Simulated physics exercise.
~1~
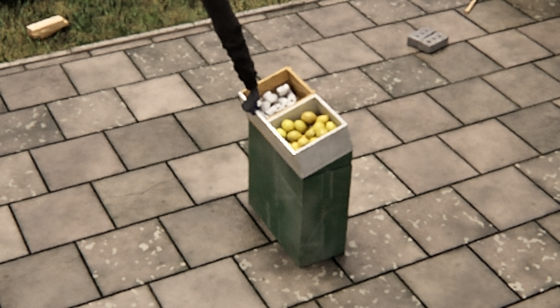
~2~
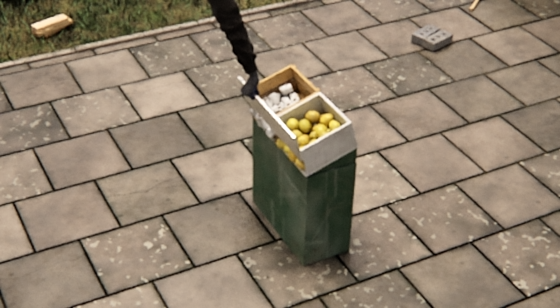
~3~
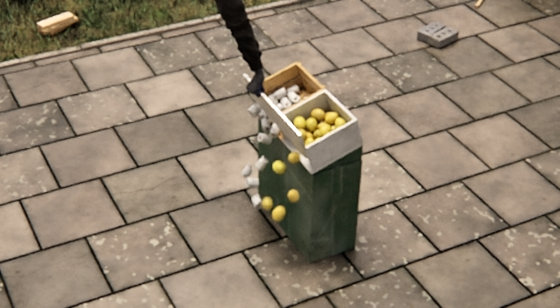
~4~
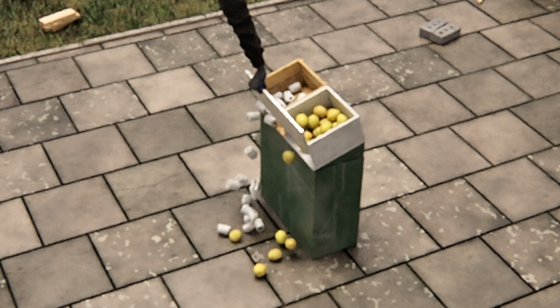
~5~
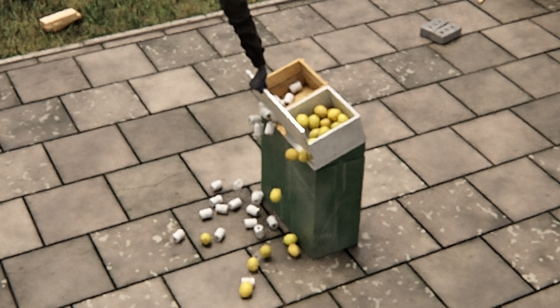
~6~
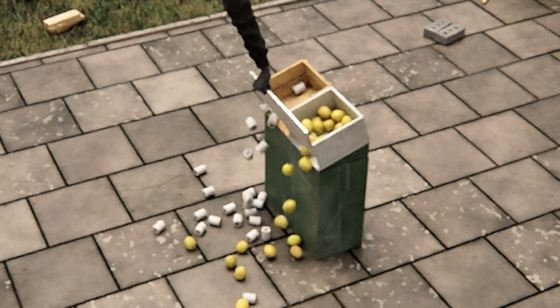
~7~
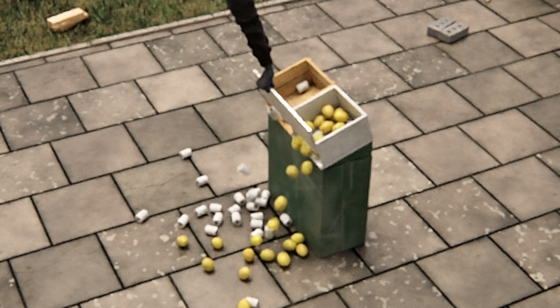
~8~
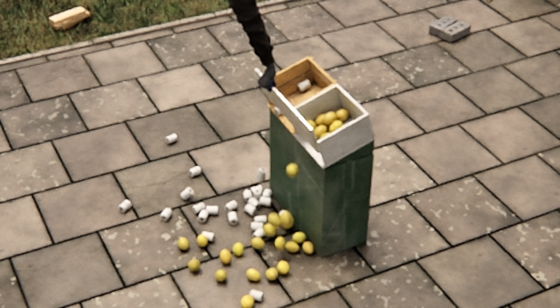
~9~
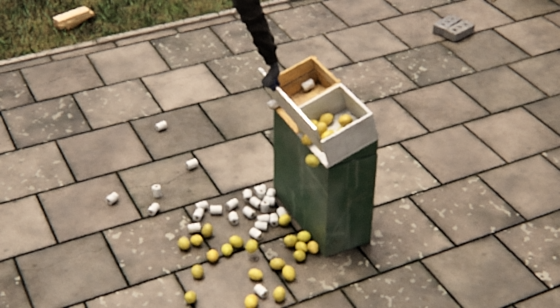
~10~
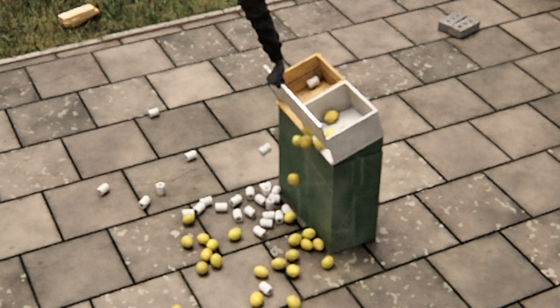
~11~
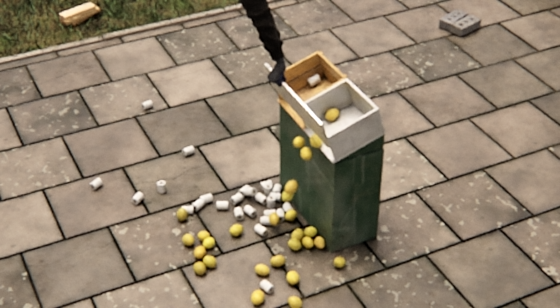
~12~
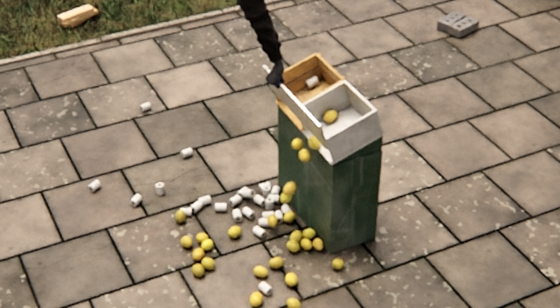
White paper rolls and yellow lemons spilled from two side-by-side trays on a green stand after a dark arm lifted the gate, tumbling onto the paving and scattering leftward, until nearly all lay on the ground and only a few stayed in the trays.
